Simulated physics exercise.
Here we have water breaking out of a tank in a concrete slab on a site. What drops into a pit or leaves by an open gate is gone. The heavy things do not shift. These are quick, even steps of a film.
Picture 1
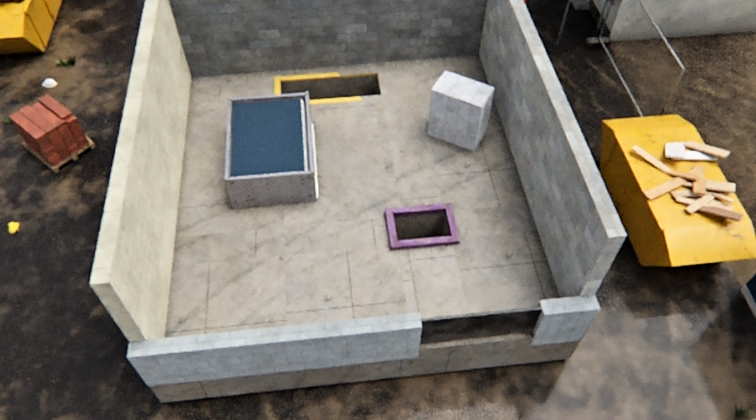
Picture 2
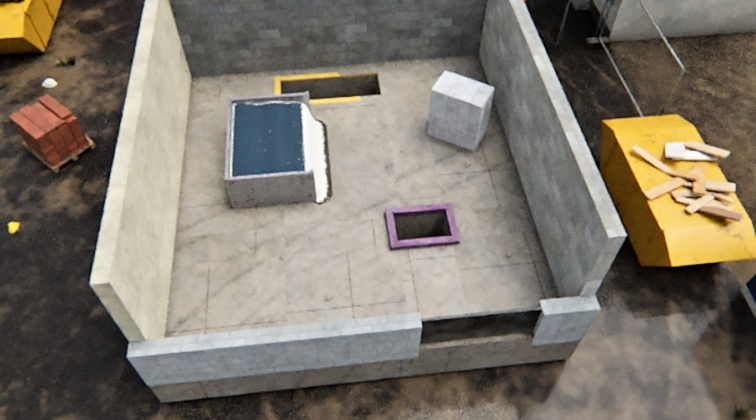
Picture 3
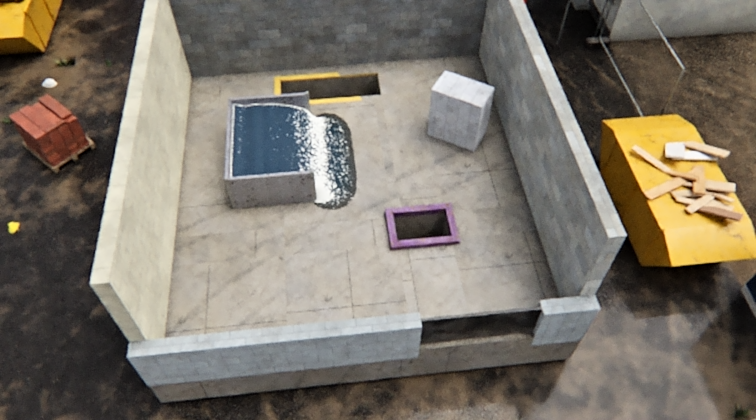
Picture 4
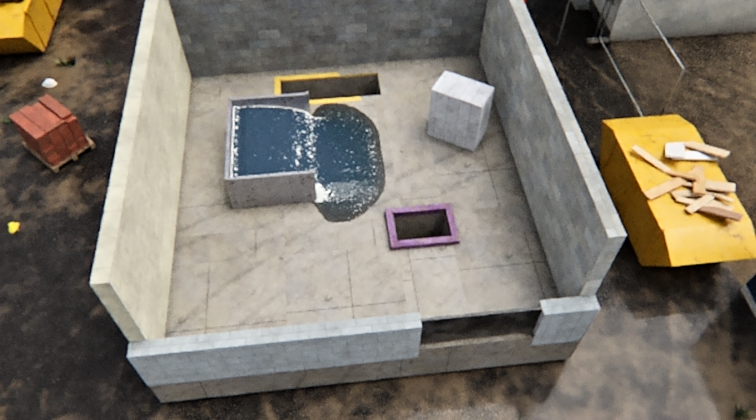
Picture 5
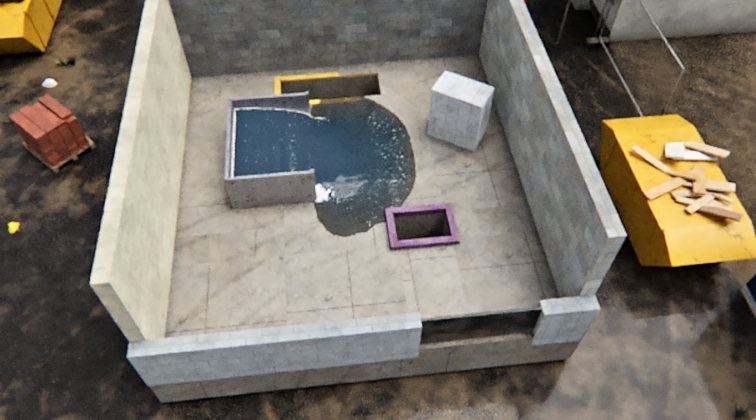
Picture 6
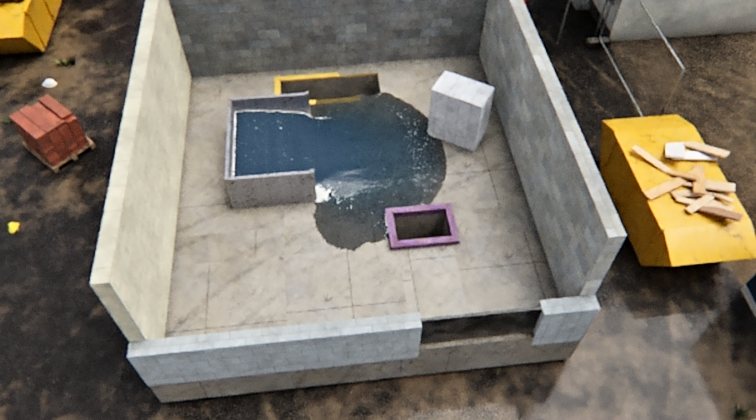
Water sits still in a grey tank on a walled concrete slab, then breaks out through the tank's right side in a white, foamy sheet. It spreads rightward and toward the viewer as a dark, rounded pool, reaching the purple-framed pit and the pale block.
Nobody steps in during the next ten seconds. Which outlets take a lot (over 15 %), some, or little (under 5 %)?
The gate takes less than 5 %; the purple pit takes less than 5 %; the yellow pit takes more than 15 %.
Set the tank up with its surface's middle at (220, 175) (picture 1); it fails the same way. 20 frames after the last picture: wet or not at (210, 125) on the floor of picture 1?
Answer: Clear.
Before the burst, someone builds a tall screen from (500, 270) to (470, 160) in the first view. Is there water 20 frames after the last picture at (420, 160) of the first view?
Verdict: Covered.
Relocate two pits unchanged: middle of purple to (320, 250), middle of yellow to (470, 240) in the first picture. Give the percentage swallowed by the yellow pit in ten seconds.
In per cent: Yellow 45.
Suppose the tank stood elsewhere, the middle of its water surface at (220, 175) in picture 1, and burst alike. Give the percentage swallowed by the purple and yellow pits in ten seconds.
Parts in a hundred: Purple 8, yellow 20.
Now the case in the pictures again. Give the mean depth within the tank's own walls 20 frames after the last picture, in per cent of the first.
Roughly 12 per cent.
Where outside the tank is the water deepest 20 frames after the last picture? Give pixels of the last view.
I would point to (543, 311).
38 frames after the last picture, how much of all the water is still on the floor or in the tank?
Some 84 per cent.
A moment on, water covers 35 % of the floor; the gate 0 %, the purple pit 0 %, the yellow pit 2 %.
Next, water covers 45 % of the floor; the gate 0 %, the purple pit 1 %, the yellow pit 3 %.
Then, water covers 55 % of the floor; the gate 0 %, the purple pit 2 %, the yellow pit 5 %.
Later, water covers 80 % of the floor; the gate 0 %, the purple pit 2 %, the yellow pit 14 %.
In the end, water covers 90 % of the floor; the gate 0 %, the purple pit 2 %, the yellow pit 22 %.
